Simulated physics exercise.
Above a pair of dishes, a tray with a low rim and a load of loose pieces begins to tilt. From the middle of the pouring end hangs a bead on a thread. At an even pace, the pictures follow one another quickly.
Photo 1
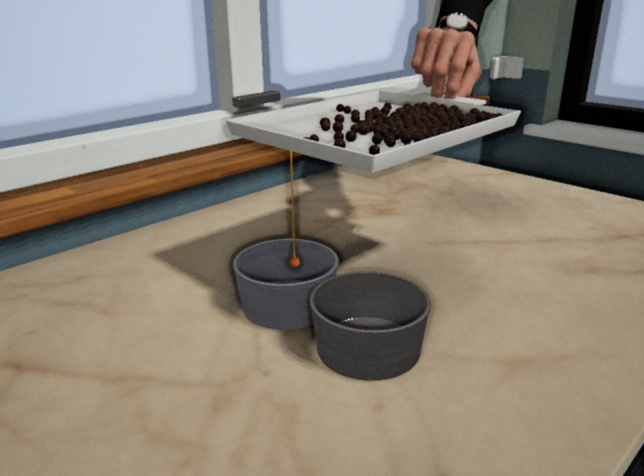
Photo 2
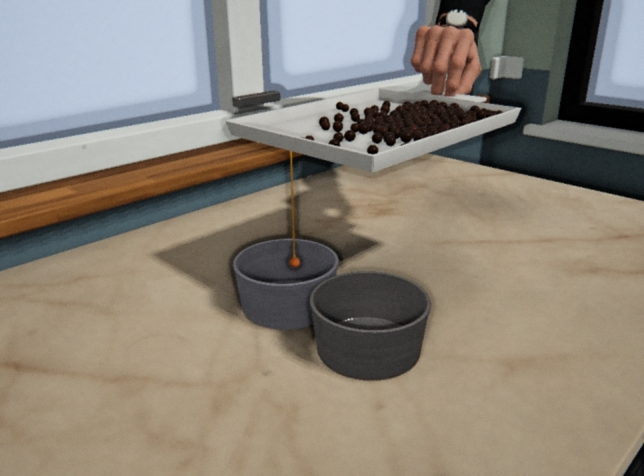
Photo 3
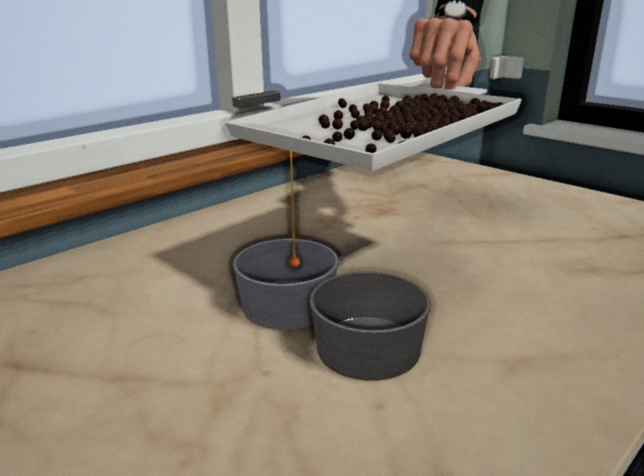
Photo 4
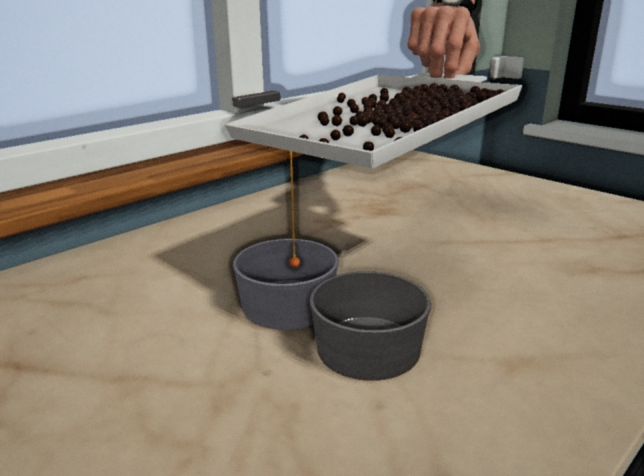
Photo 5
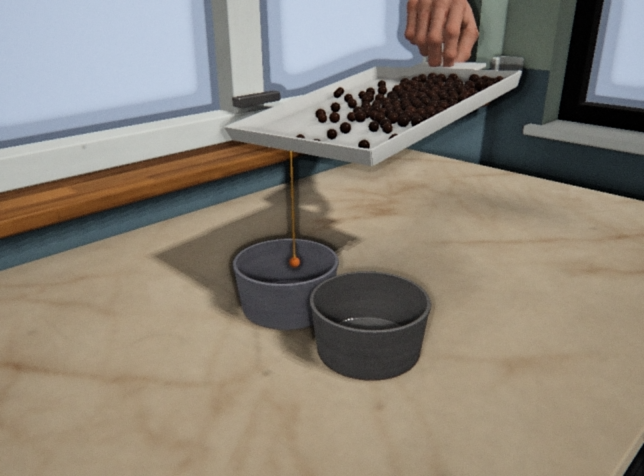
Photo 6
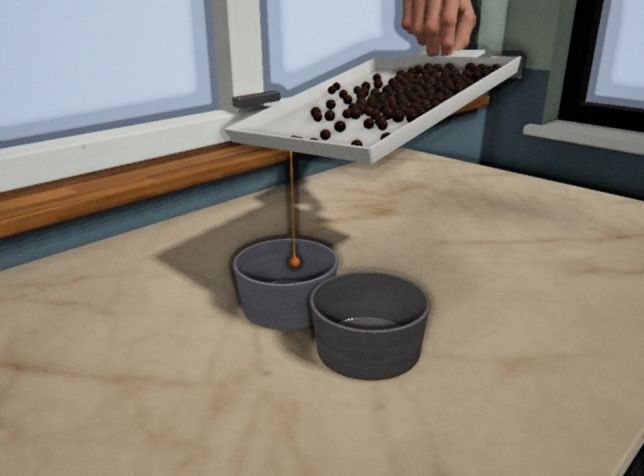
On a marble-patterned counter by a window, two grey dishes sit below a white tray of dark chocolate balls as a hand gradually raises its far end, tilting it slightly; some balls shift, while an orange bead hangs on a thread.
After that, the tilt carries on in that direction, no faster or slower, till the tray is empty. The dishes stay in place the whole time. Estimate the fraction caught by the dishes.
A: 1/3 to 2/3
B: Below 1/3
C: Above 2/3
Below 1/3 (B).
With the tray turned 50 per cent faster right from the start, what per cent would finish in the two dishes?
I'd put it near 20 per cent.
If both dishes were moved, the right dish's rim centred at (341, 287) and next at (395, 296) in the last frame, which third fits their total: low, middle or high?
Where the dishes stand first, one to two thirds; where they stand second, below one third.
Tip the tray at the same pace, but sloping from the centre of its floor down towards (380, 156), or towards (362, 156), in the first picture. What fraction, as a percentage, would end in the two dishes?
I'd expect around 90 in a hundred first and around 80 in a hundred second.
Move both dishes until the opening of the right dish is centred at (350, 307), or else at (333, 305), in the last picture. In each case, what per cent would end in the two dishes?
50 per cent the first time, 70 per cent the second time.
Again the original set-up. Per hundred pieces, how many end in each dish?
For the left dish some 10 %, for the right dish some 0 %.
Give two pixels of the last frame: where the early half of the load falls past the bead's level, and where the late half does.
First near (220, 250), later near (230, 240).
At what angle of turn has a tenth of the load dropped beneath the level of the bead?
I'd say close to 50 degrees.
Soon, tray tipped steeply; about two thirds on the tray; a small part outside both; a small part in the air.
A while on, tray tipped right over; a stray few on the tray; a small part in the left dish; about two thirds outside both; a small part in the air.
Towards the end, tray tipped past a quarter turn; a small part in the left dish; most outside both.
Finally, tray tipped past a quarter turn; none in the right dish; a small part in the left dish; most outside both.
